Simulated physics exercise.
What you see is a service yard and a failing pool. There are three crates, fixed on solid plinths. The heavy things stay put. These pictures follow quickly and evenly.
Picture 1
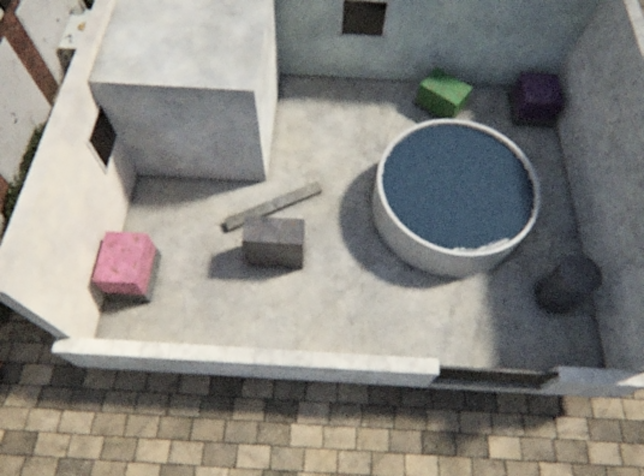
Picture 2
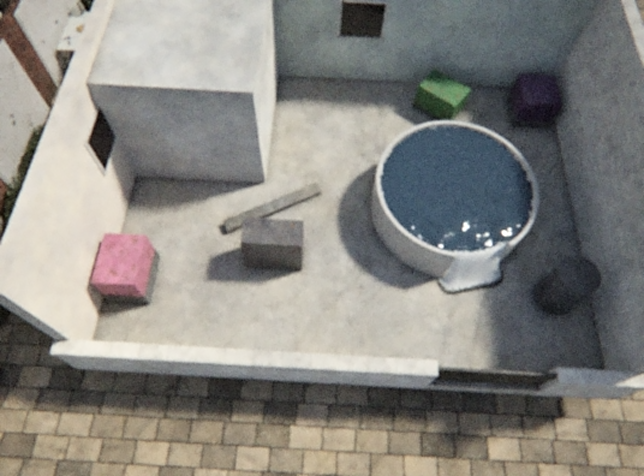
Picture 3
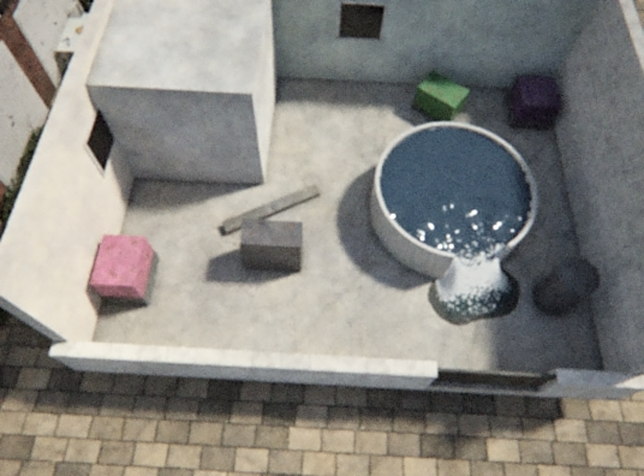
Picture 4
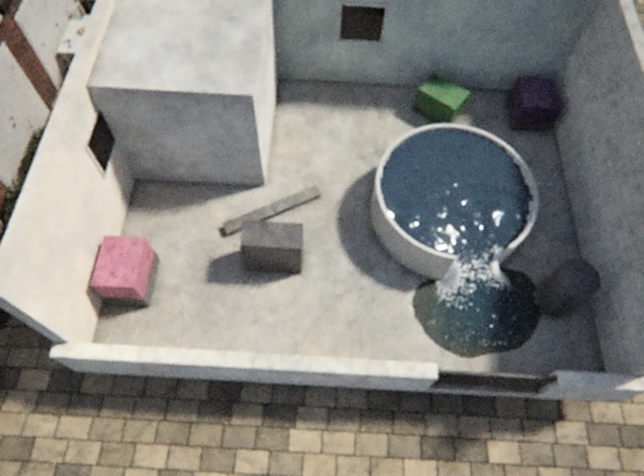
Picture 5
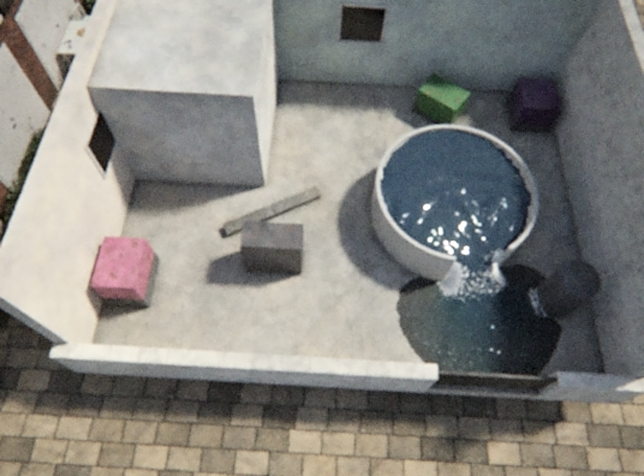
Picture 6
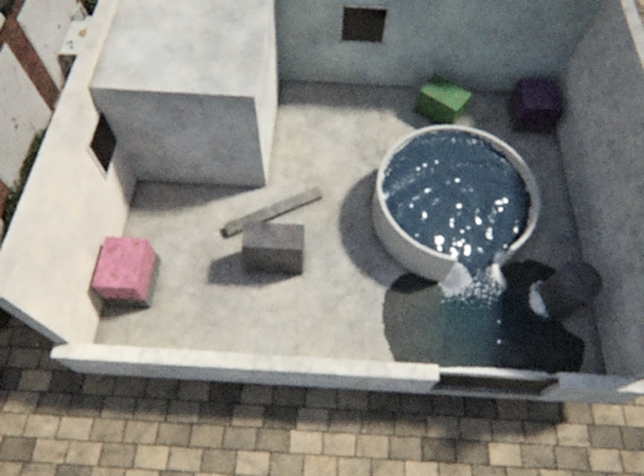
Water breaks through the near rim of a round, pale pool, pours onto the grey floor and spreads in a dark puddle toward the front wall and around a dark rounded object at right. The walled yard is seen from high above, the view steady. A pink crate sits left, a grey block and plank mid-floor, green and purple crates at the back.
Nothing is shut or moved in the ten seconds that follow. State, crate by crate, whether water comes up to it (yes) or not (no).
Purple crate - yes; green crate - yes; pink crate - no.
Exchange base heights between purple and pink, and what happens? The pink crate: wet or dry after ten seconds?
Pink: Flooded.
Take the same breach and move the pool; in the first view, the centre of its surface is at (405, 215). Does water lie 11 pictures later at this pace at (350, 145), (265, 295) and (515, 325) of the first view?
Untouched, submerged, submerged.
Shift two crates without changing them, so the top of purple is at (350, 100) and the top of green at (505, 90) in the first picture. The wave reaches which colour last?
That's the purple crate.
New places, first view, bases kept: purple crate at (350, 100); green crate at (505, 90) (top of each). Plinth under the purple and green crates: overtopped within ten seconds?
So the purple one stays high and dry and the green one gets reached.
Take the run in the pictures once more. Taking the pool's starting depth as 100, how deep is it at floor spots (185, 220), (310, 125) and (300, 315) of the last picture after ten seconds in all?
Depths of roughly 20, 10 and 4 per cent.
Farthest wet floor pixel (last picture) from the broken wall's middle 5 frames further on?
Roughly at (309, 368).
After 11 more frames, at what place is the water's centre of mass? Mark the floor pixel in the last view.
Roughly (462, 256).
A moment on, water covers 15 % of the floor; the purple crate not reached, the green crate not reached, the pink crate not reached.
Next, water covers 30 % of the floor; the purple crate not reached, the green crate not reached, the pink crate not reached.
Then, water covers 60 % of the floor; the purple crate water round its plinth, the green crate water round its plinth, the pink crate water round its plinth.
Later, water covers 85 % of the floor; the purple crate water round its plinth, the green crate water round its plinth, the pink crate water round its plinth.
In the end, water covers 100 % of the floor; the purple crate was topped, the green crate was topped, the pink crate stayed above the water.
